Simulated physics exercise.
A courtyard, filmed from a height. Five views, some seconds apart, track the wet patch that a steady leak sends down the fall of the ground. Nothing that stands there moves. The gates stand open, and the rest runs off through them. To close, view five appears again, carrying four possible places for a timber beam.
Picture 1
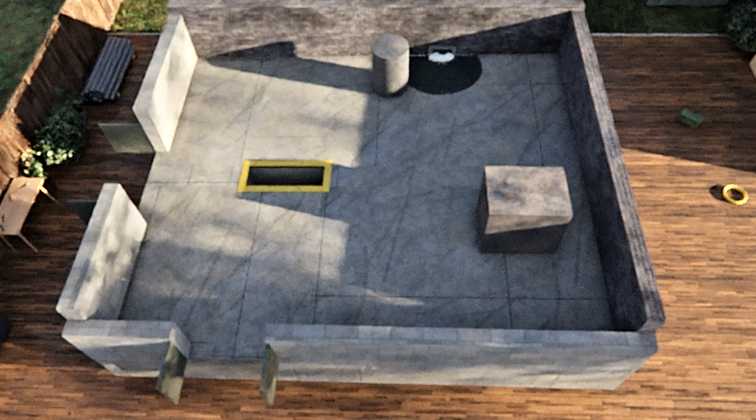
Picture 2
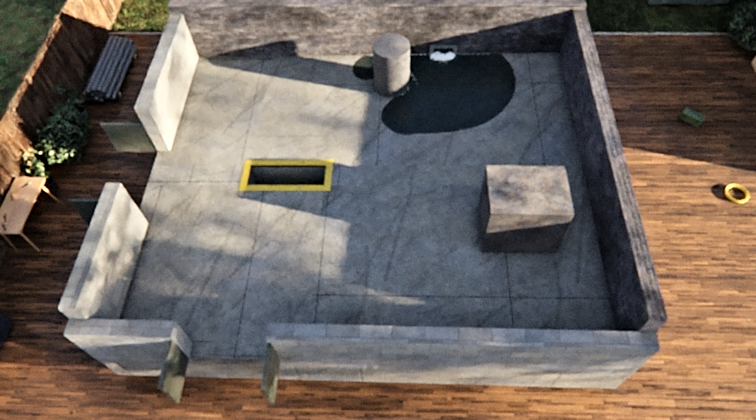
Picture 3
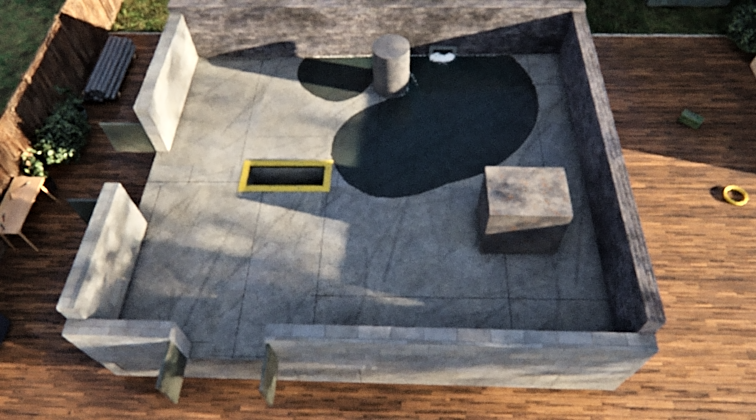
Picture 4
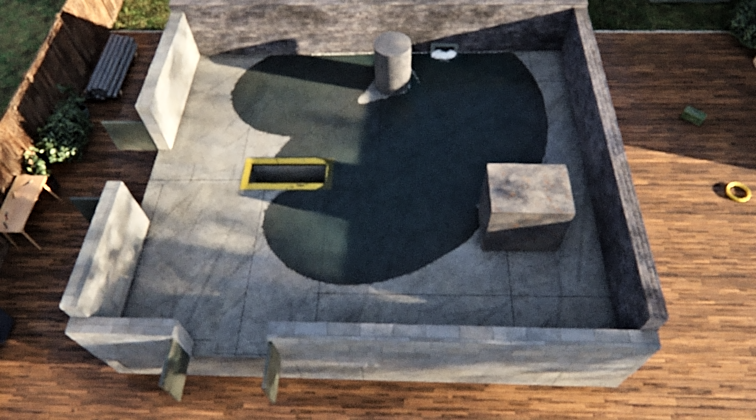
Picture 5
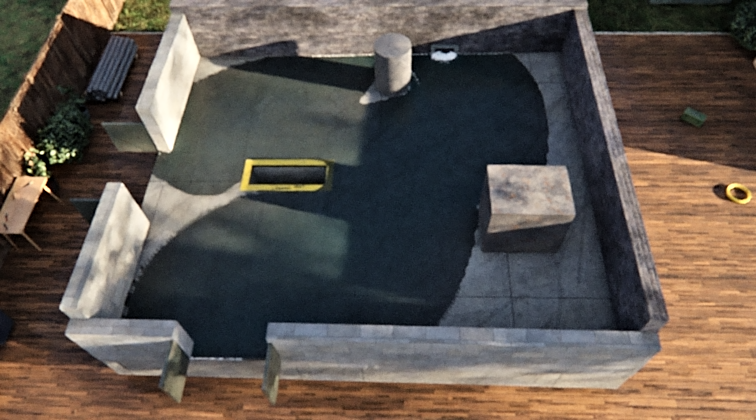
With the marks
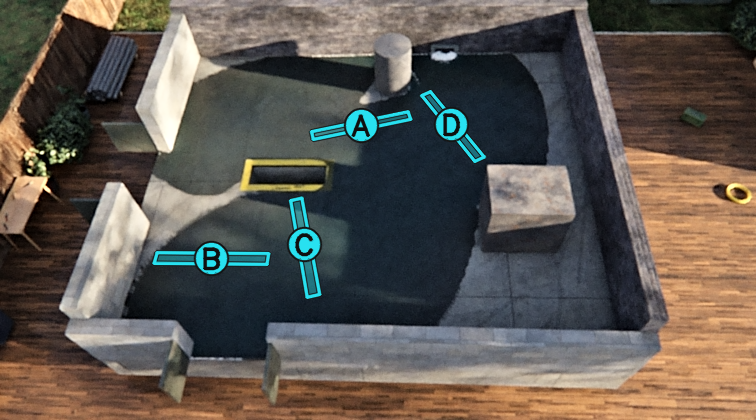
In a walled courtyard, dark water spreads from the back wall around a yellow-edged pit.
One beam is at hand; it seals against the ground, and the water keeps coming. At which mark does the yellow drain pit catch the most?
Go for C.
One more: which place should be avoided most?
Place A.
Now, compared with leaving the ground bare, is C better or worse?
Better.
On the marked copy, A from (312, 135) to (409, 115); B from (155, 257) to (267, 258); C from (296, 199) to (313, 295); D from (426, 93) to (479, 159).
If A is chosen, about 8 % of the stream goes into the yellow drain pit, about 91 % out by the gates.
If B is chosen, about 16 % of the stream goes into the yellow drain pit, about 84 % out by the gates.
If C is chosen, about 26 % of the stream goes into the yellow drain pit, about 72 % out by the gates.
If D is chosen, about 16 % of the stream goes into the yellow drain pit, about 84 % out by the gates.
